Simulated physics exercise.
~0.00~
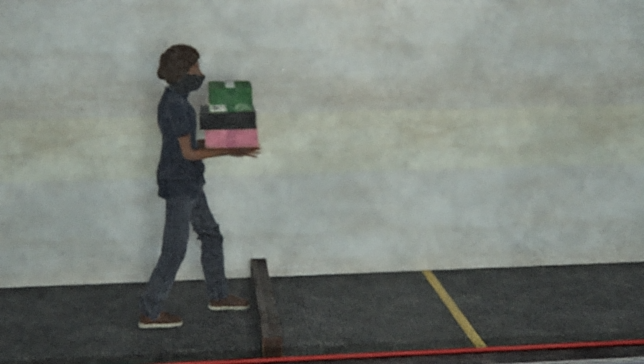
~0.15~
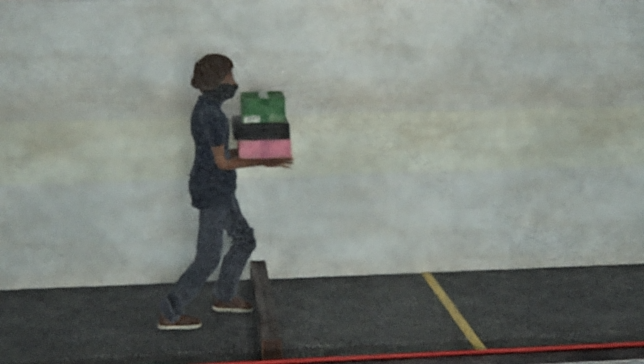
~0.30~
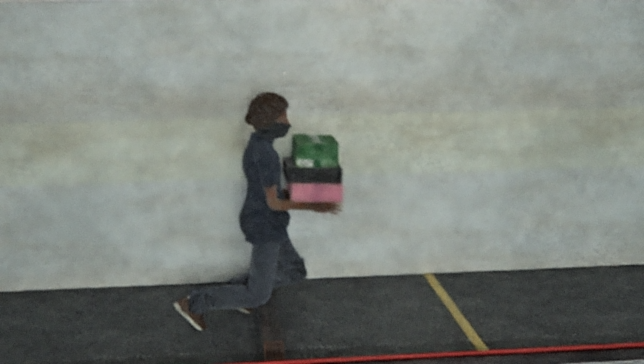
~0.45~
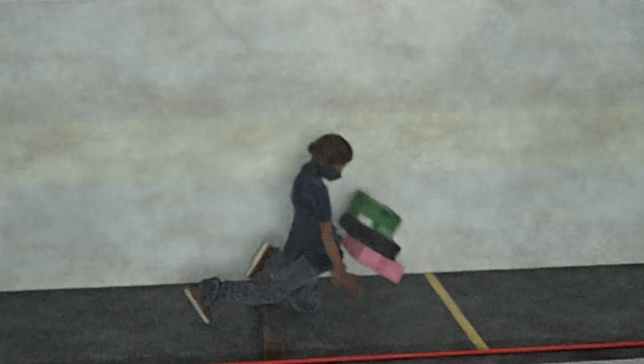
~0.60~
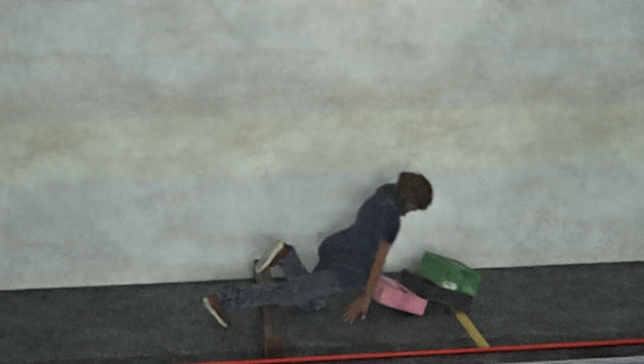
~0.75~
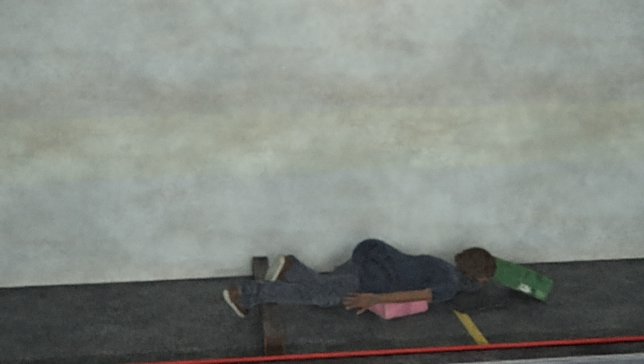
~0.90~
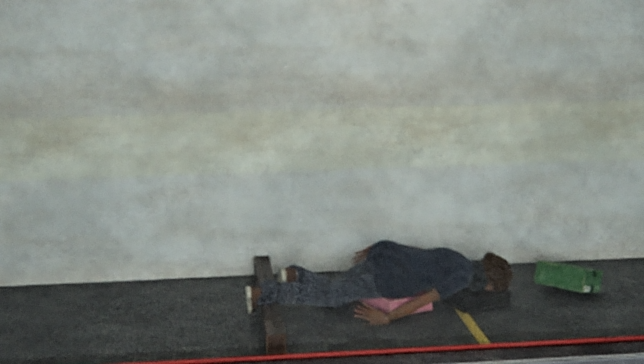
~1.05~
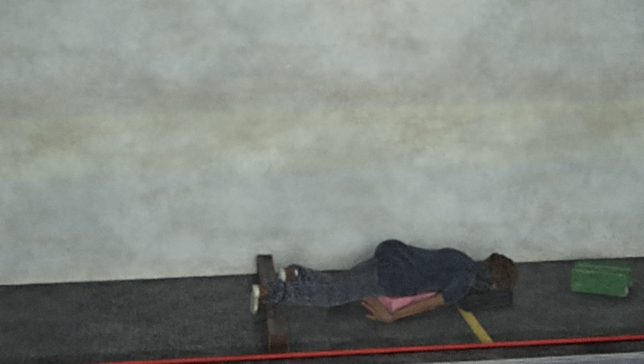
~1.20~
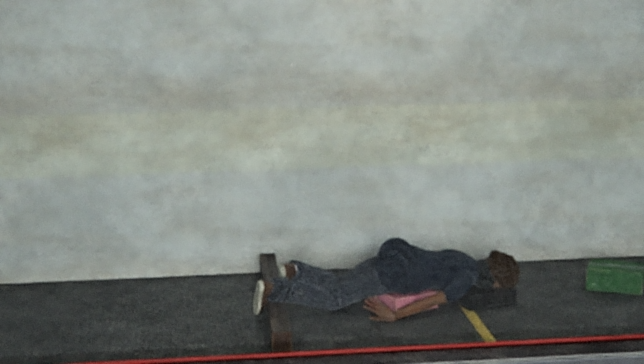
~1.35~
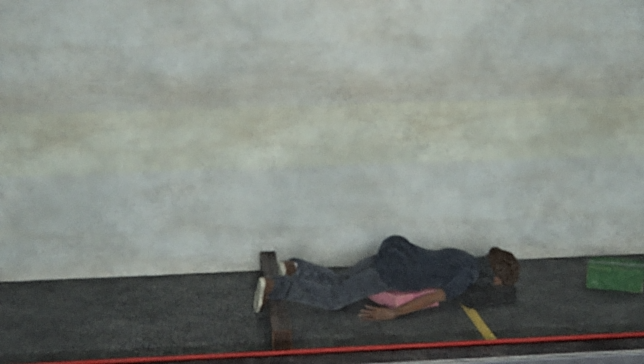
On a dark floor before a mottled pale grey wall, seen from the side by a slightly swaying camera, a courier in dark clothes walks right, carrying green, black and pink boxes stacked in both arms. A low dark rail lies ahead, with a yellow line beyond it and a red stripe in front. At the rail the courier pitches forward onto the knees, and the tilting stack drops. The courier falls flat as the green box slides away right. Finally the courier lies face down, head past the yellow line, the pink box short of it, the black and green ones beyond.
